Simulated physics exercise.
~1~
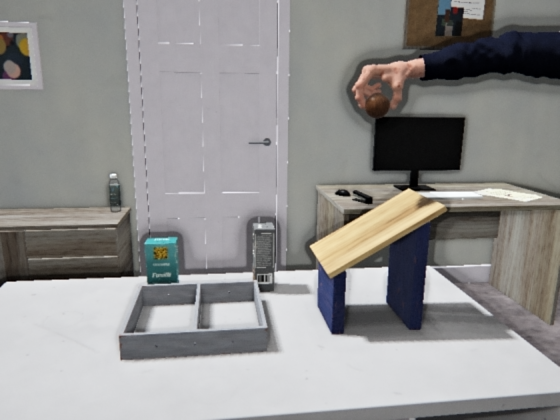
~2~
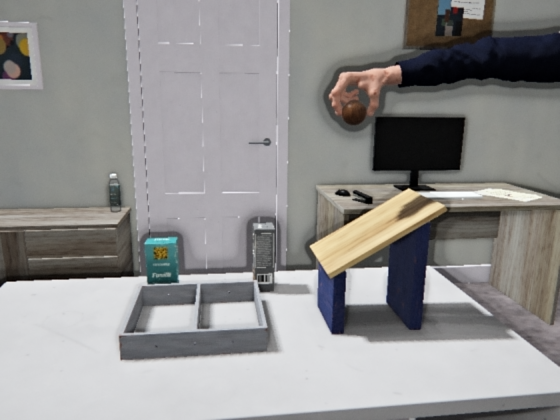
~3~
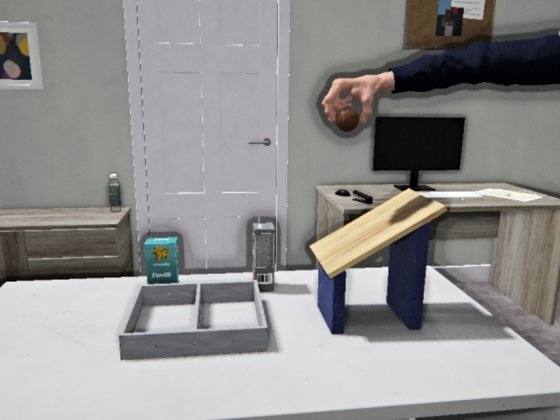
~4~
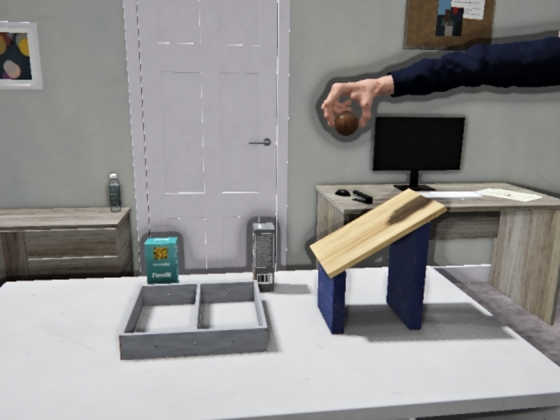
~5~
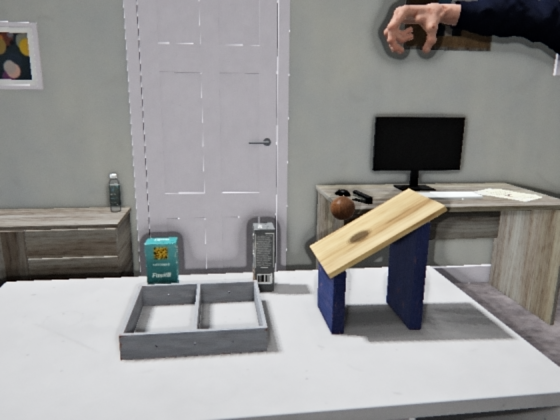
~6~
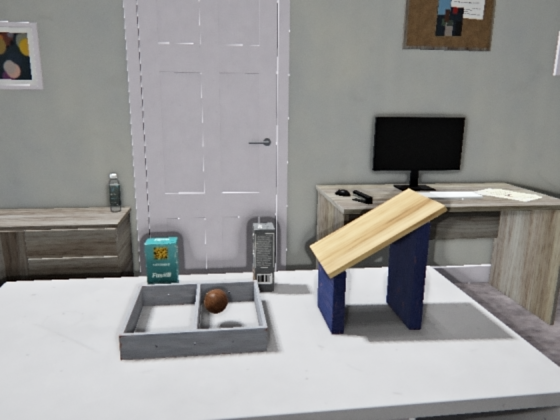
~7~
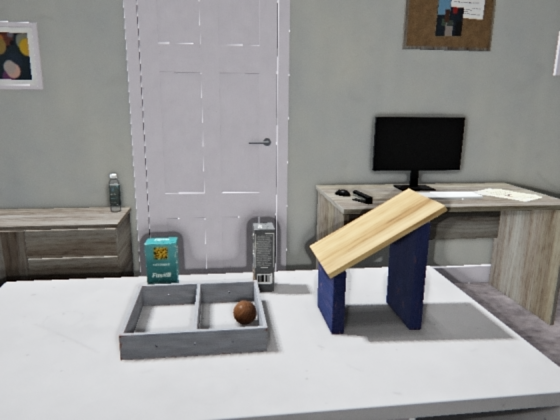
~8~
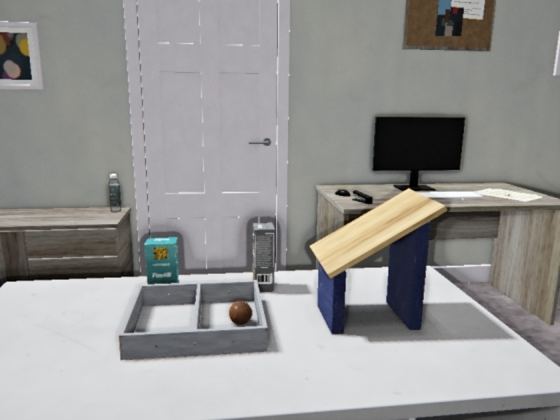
A hand releasing a brown onion above a sloping wooden board, the onion ending up in the tray's nearer bay beside the board.
